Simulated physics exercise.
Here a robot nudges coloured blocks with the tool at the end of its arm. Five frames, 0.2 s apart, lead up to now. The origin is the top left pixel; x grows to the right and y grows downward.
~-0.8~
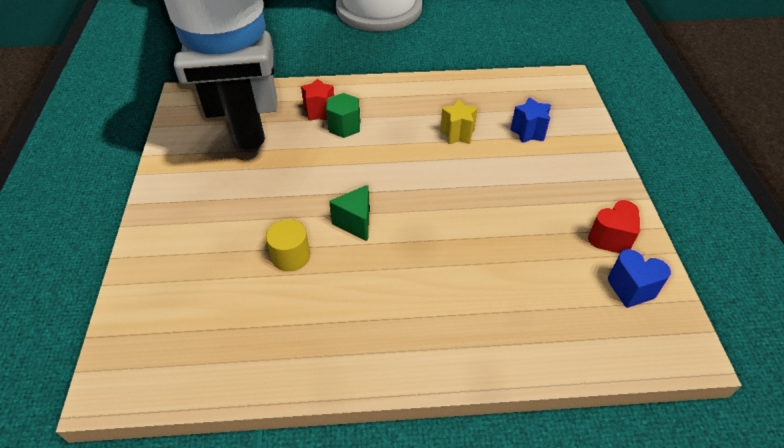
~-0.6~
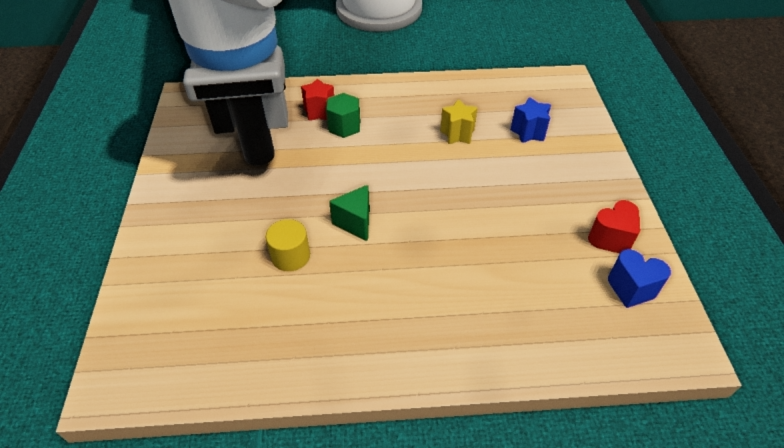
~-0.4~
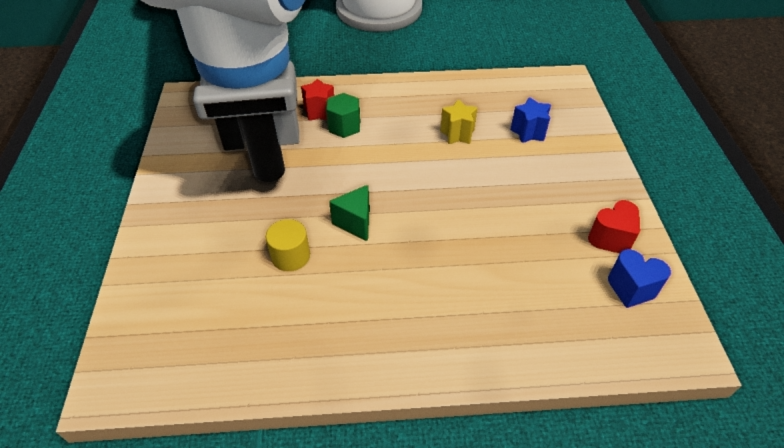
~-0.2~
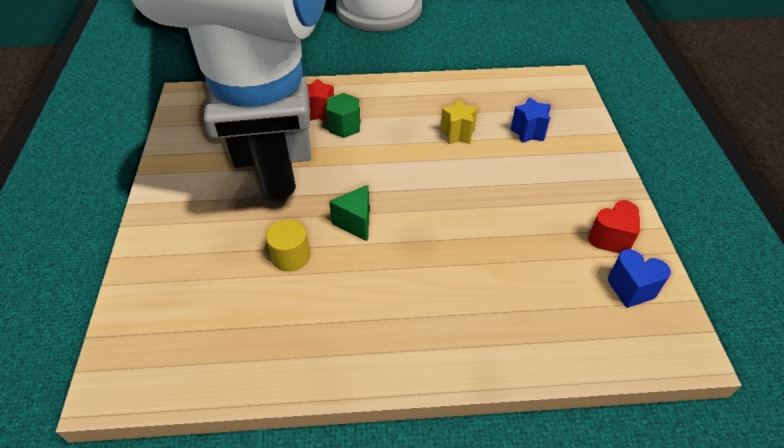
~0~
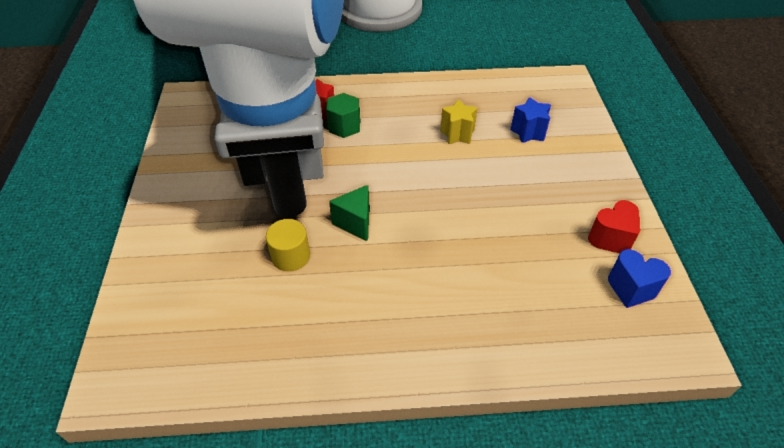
On a wooden board edged by green cloth, a robot arm moved its black tool steadily toward the viewer and slightly right, drawing close behind the yellow cylinder, while all the coloured blocks stayed still.
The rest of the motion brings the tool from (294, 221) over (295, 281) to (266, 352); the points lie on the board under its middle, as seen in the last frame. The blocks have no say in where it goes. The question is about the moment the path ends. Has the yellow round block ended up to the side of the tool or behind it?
Going by the path, no.
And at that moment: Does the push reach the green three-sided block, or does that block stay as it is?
It is untouched.
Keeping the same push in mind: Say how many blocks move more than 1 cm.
Here I'd predict a lone block moving more than 1 cm.
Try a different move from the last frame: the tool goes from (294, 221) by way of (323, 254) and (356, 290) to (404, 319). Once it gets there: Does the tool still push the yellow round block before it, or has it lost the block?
The tool has moved past the yellow round block by the time the path ends.
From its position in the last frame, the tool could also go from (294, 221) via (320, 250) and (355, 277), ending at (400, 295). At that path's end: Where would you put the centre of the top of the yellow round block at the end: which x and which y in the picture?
It will likely be found at (289, 251).
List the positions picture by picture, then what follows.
Tool tip at (250, 140); block tops, yellow round block at (286, 233); green three-sided block at (354, 201), in the first frame.
Tool at (260, 156); blocks unchanged, in the second frame.
Tool at (270, 172); blocks unchanged, in the third frame.
Tool at (280, 188); blocks unchanged, in the fourth frame.
Tool at (291, 206); yellow round block at (286, 233); green three-sided block at (354, 201), in the fifth frame.
The first path, step by step. One third of the way, tool at (293, 246); yellow round block at (282, 270).
Two thirds of the way, tool at (285, 289); yellow round block at (268, 317).
At the end, tool at (261, 338); yellow round block at (243, 371); green three-sided block in place.
